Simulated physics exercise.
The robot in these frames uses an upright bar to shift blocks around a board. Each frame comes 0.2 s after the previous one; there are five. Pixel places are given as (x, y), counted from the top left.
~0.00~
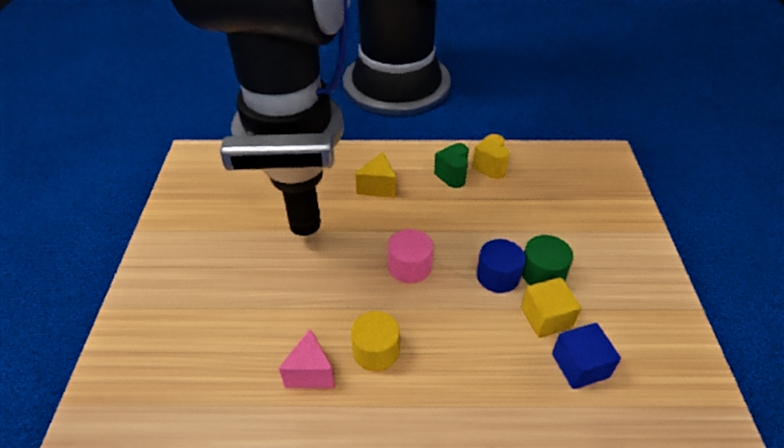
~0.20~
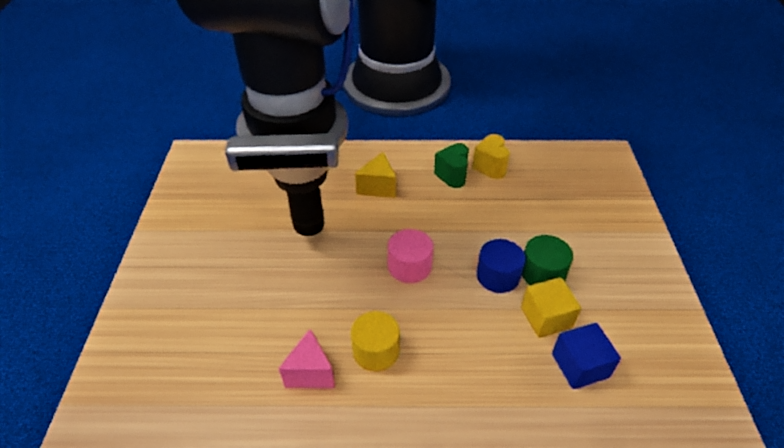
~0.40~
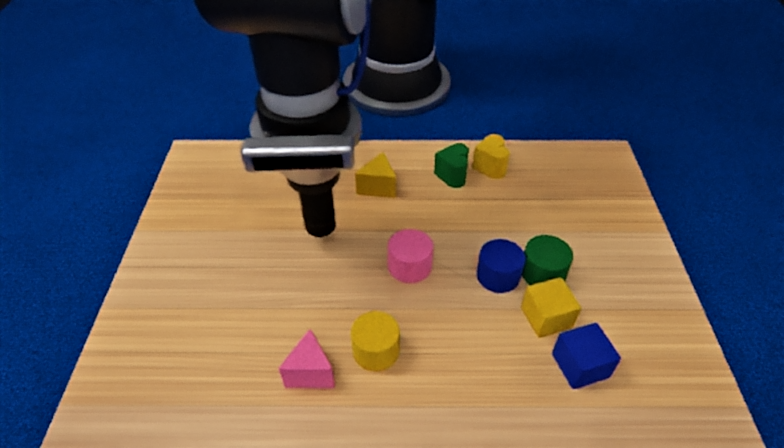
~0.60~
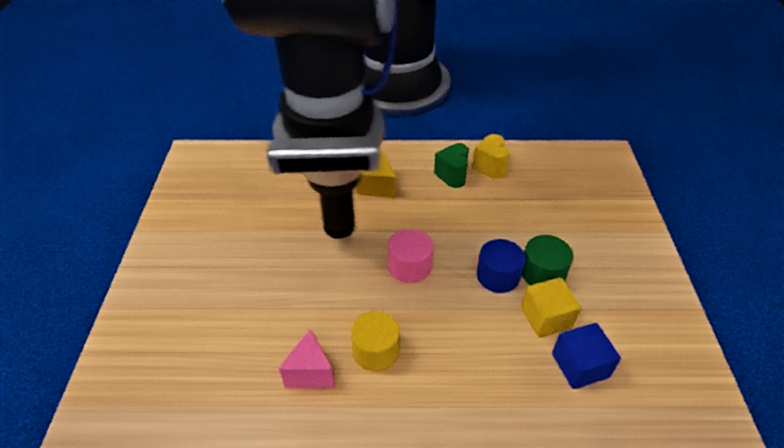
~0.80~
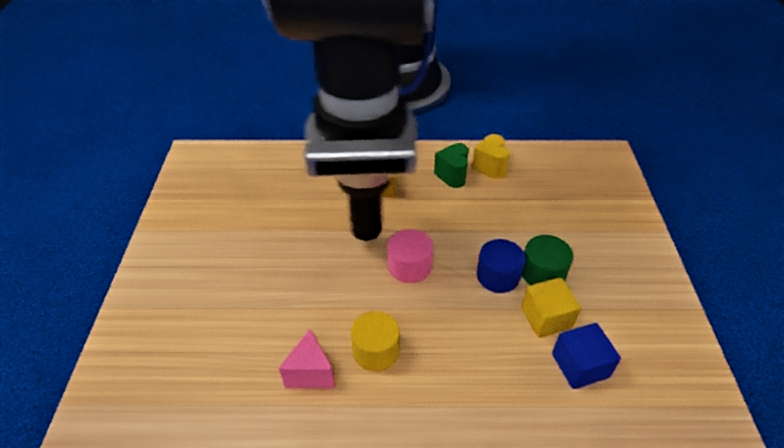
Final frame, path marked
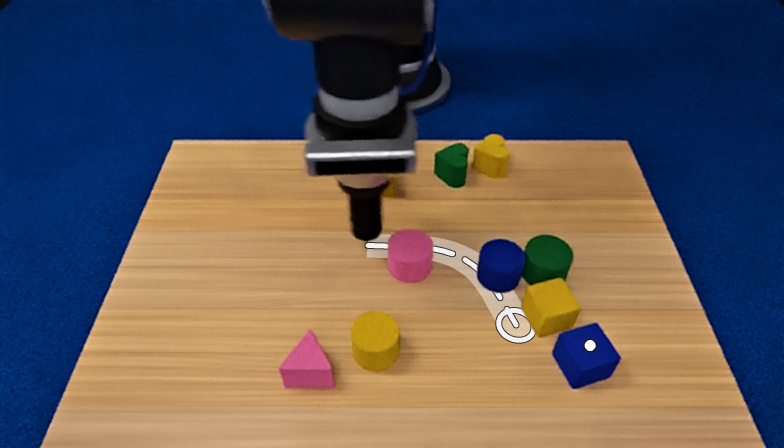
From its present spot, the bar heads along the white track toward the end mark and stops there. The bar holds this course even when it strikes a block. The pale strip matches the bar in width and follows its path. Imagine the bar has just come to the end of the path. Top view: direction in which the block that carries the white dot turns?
It ends up turned clockwise.
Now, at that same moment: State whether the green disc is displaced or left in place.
At the end, its place is different.
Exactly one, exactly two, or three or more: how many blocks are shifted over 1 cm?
3 or more blocks.
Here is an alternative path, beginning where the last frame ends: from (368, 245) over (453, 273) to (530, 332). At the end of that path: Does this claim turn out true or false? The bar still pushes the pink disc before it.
That is false.
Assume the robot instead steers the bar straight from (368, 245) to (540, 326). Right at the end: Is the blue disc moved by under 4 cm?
Yes.
The line goes from (368, 245) via (429, 248) and (483, 274), ending at (516, 325); the dot is on the blue square block.
The first path, step by step. One third of the way, bar at (432, 233); pink disc at (440, 257).
Two thirds of the way, bar at (487, 260); pink disc at (456, 272); blue disc at (526, 270); green disc at (565, 254); yellow square block at (559, 300).
At the end, bar at (520, 311); pink disc at (456, 272); blue disc at (558, 292); green disc at (568, 255); yellow square block at (605, 321), turned 25° clockwise; blue square block at (605, 361), turned 20° clockwise.
